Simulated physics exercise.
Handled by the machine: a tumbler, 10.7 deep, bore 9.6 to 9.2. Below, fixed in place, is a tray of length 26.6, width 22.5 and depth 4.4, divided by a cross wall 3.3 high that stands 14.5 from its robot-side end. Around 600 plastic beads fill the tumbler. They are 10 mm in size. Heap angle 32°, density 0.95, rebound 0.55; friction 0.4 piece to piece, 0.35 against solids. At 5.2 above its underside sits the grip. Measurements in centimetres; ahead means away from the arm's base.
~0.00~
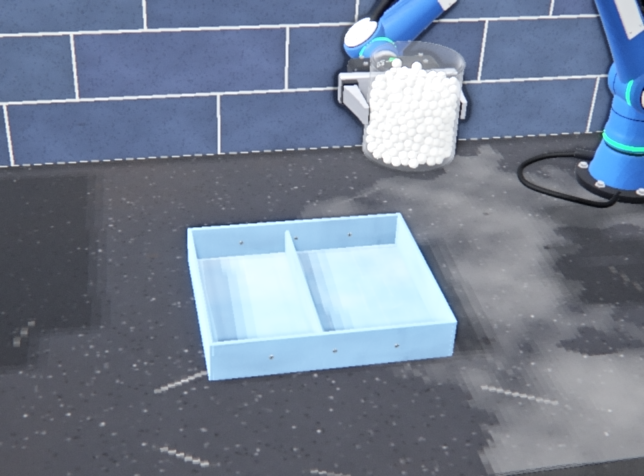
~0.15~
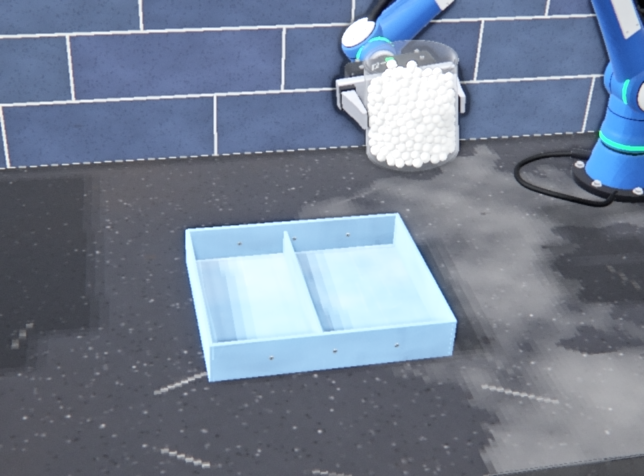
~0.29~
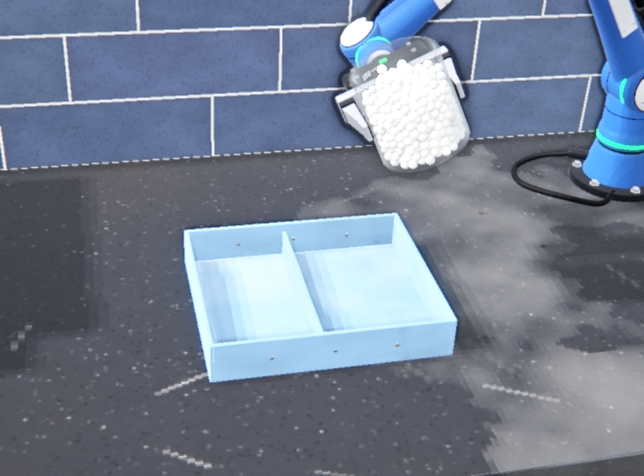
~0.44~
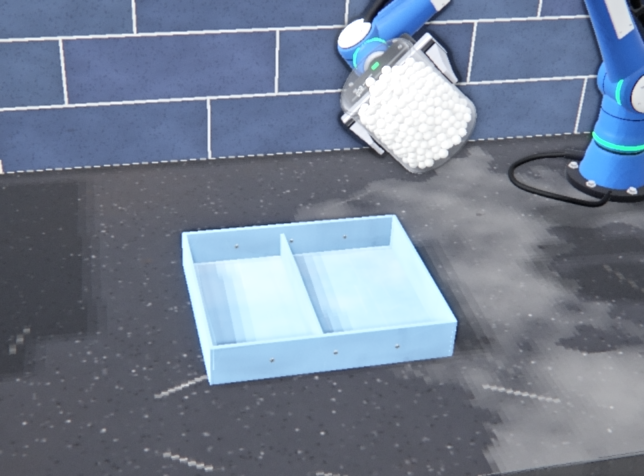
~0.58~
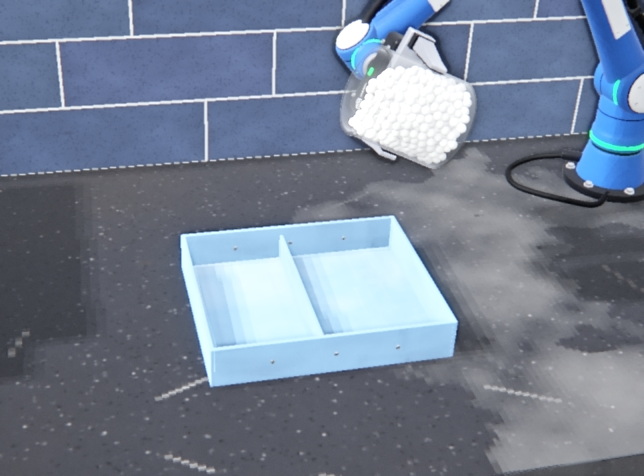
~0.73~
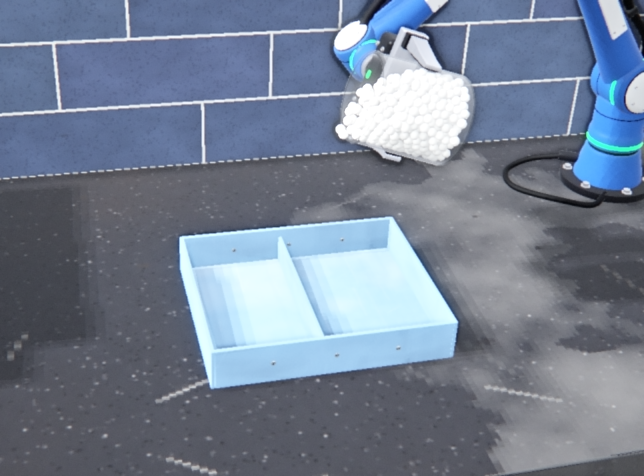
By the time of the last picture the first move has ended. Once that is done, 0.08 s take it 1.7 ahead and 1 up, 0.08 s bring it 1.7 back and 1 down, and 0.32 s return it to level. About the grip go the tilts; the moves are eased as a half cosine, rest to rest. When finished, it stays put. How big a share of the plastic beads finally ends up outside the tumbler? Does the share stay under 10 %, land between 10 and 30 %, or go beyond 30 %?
It lands between 10 and 30 %.
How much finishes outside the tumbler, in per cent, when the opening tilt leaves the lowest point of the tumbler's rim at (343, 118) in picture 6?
5 percent or so.
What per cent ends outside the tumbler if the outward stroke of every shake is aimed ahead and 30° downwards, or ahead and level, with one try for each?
I'd say close to 10 percent for the first and close to 15 percent for the second.
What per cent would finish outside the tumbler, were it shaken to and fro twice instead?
Roughly 30 in a hundred.
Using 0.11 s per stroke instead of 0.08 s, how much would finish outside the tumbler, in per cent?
Roughly 10 percent then.
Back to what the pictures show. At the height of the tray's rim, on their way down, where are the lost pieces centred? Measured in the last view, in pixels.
I'd put it somewhere near (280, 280).
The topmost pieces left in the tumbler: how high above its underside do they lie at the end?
I'd say near 8.5 cm from the bottom.
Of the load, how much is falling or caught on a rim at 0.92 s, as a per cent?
Reading at that time: Some 9 per cent.
After 0.92 s, tilted 69° forward, highest piece 28 above the table; 546 in the tumbler, 2 in the far-side part, 1 in the robot-side part, 56 in flight or on a rim.
After 1.11 s, tilted 15° forward, highest piece 31 above the table; 497 in the tumbler, 71 in the far-side part, 12 in the robot-side part, 25 in flight or on a rim.
After 1.41 s, level, highest piece 28 above the table; 497 in the tumbler, 91 in the far-side part, 16 in the robot-side part, 1 on the table or floor.
After 2.46 s, level, highest piece 28 above the table; 497 in the tumbler, 92 in the far-side part, 15 in the robot-side part, 1 on the table or floor.
In the end, 497 in the tumbler, 92 in the far-side part, 15 in the robot-side part, 1 on the table or floor. That is 18 % outside the tumbler.
